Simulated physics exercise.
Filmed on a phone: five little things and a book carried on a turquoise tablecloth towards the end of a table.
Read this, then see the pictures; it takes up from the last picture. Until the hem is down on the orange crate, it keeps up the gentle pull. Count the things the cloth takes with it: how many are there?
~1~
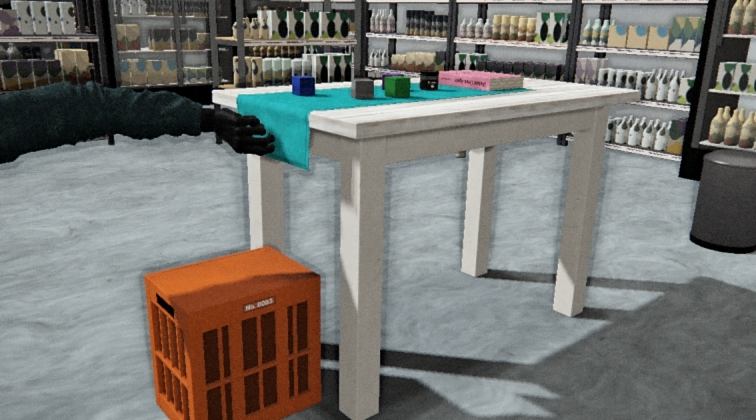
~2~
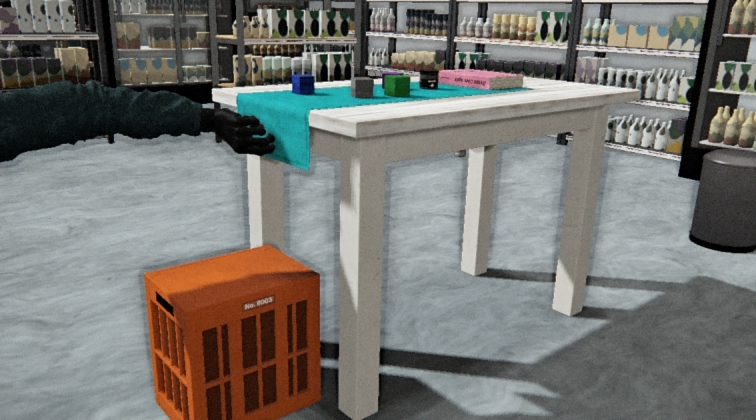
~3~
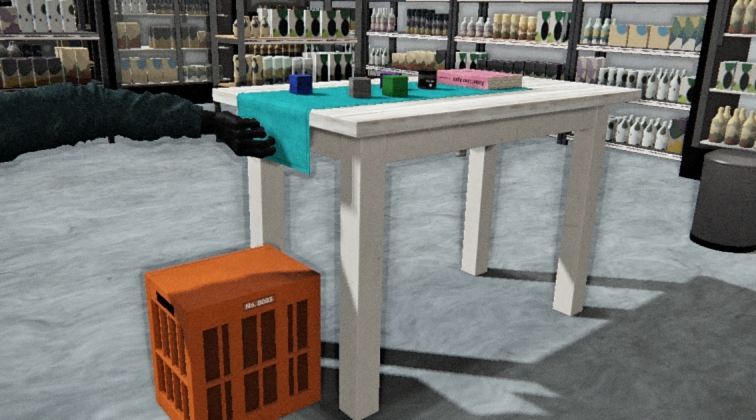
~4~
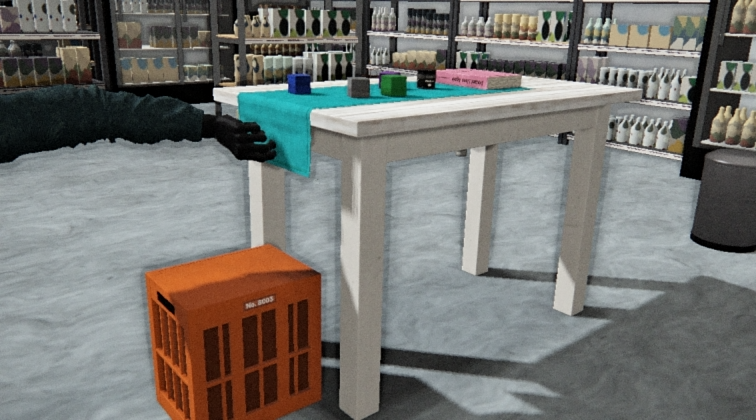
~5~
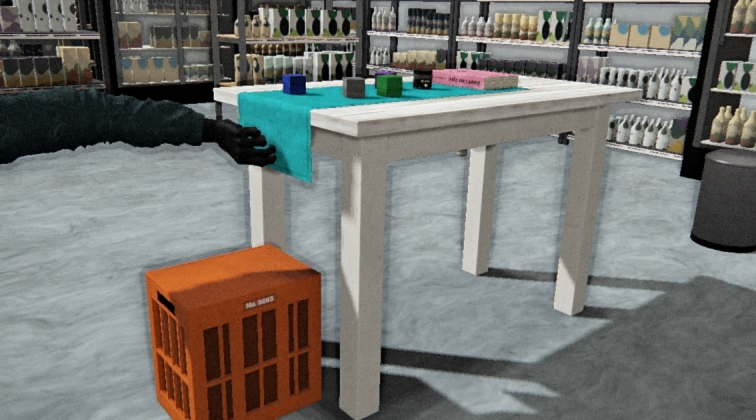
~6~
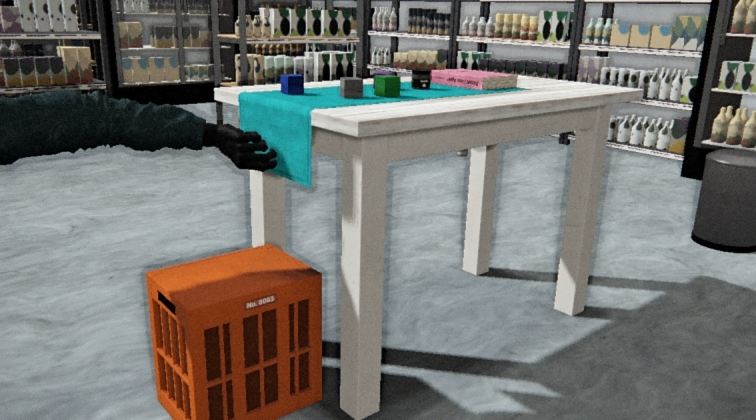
In all, two slip off.
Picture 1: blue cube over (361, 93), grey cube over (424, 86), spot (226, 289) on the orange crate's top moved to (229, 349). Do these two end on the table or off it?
As for the blue cube, it leaves the top; as for the grey cube, it stays in place.
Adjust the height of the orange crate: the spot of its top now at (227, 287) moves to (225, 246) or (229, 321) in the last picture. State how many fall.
Going over the edge would be 1 and 3.
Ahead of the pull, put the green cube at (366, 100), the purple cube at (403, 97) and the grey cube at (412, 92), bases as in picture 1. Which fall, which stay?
Note - green cube lost, purple cube retained, grey cube retained.
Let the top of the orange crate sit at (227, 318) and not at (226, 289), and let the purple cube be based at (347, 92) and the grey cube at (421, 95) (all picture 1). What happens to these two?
Outcome: Purple cube is gone; grey cube keeps its perch.
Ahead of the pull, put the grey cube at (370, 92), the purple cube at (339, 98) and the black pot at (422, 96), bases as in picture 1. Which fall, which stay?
Outcome: Grey cube keeps its perch; purple cube is gone; black pot keeps its perch.
Early on, hem near (273, 226); blue cube gone.
Midway, hem on the crate; blue cube and grey cube gone.
Finally, hem on the crate; blue cube and grey cube gone. The table loses two.
